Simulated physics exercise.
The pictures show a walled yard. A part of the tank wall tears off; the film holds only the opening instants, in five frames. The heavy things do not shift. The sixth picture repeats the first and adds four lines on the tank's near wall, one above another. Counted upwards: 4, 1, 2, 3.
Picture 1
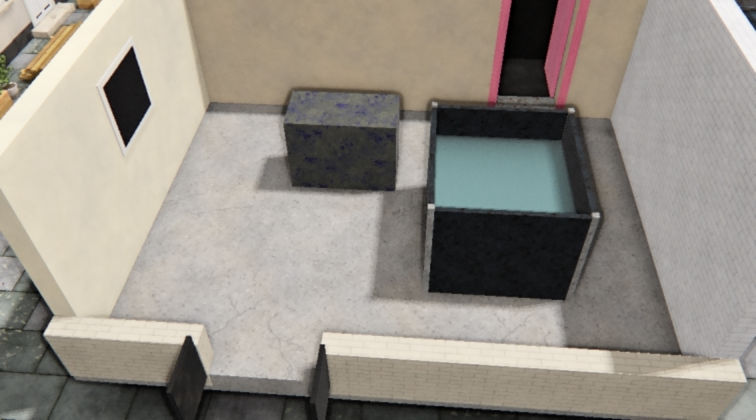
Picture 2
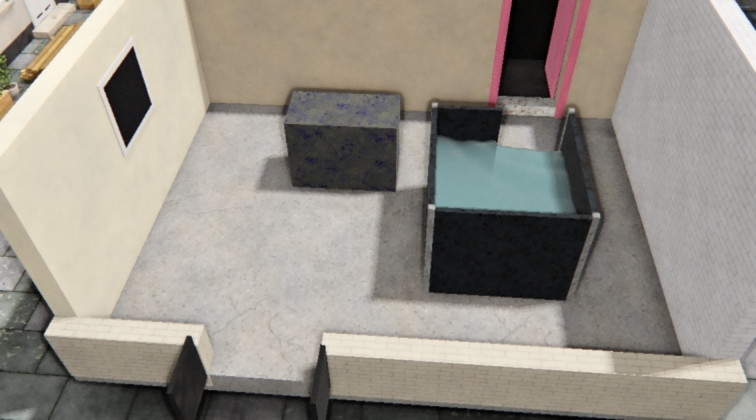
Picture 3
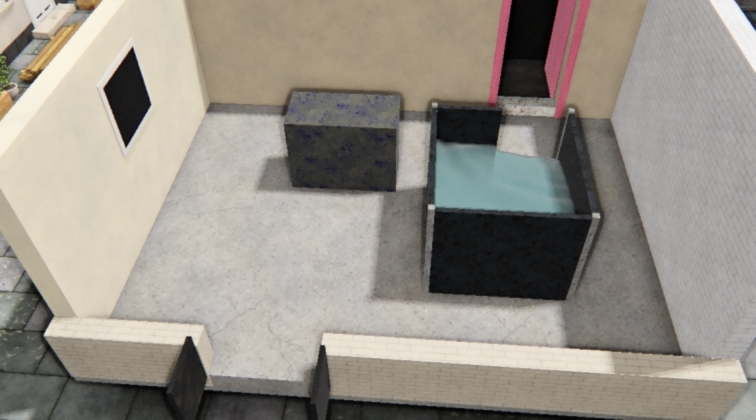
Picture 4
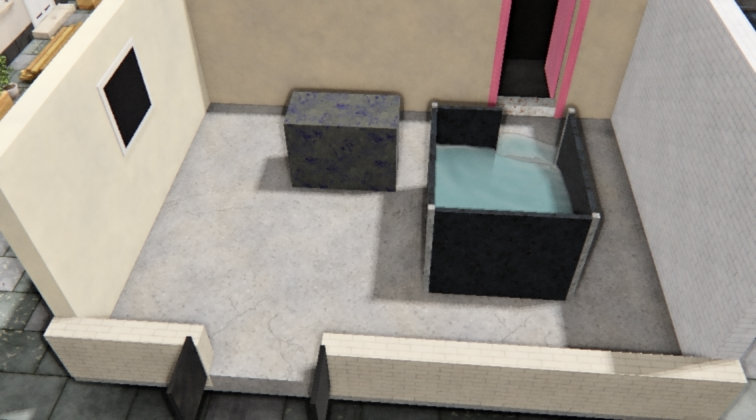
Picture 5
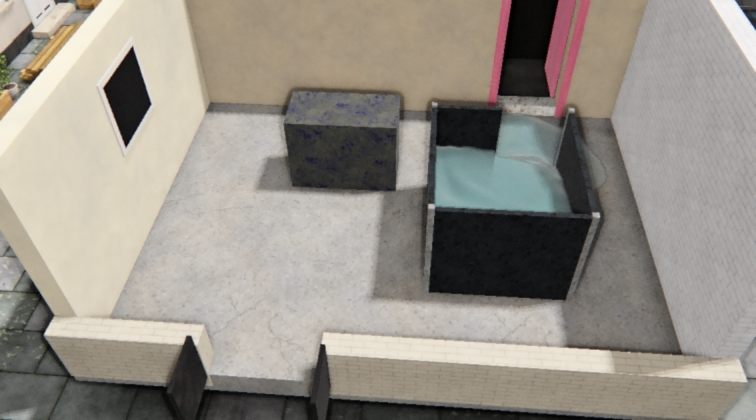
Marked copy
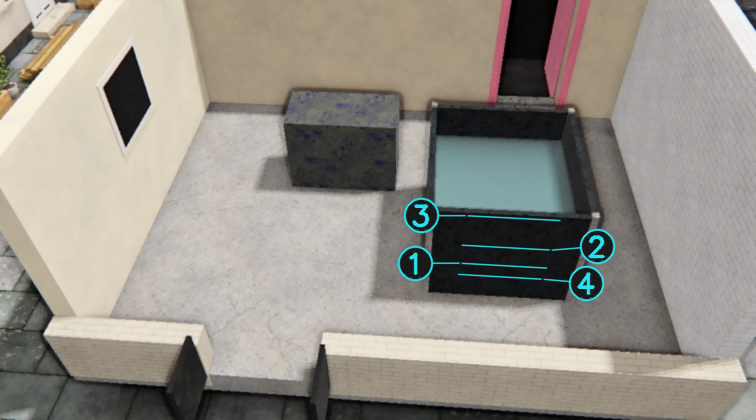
Water in the dark tank pours out through a gap in its back wall, spreading behind it.
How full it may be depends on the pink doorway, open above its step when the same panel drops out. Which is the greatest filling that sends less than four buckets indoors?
It is 4.
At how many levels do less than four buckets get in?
One of them.
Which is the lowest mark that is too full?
That would be 1.
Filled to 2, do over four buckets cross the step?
Yes.
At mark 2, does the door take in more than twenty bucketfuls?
Yes, clearly.
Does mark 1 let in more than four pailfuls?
Yes.
On the marked copy, 1 at (503, 265); 2 at (506, 247); 3 at (512, 218); 4 at (500, 276); from the bottom up 4, 1, 2, 3.
If 1 is chosen, about 9 bucketfuls get in.
If 2 is chosen, dozens of bucketfuls pour in.
If 3 is chosen, dozens of bucketfuls pour in.
If 4 is chosen, a splash gets over, under a bucket.
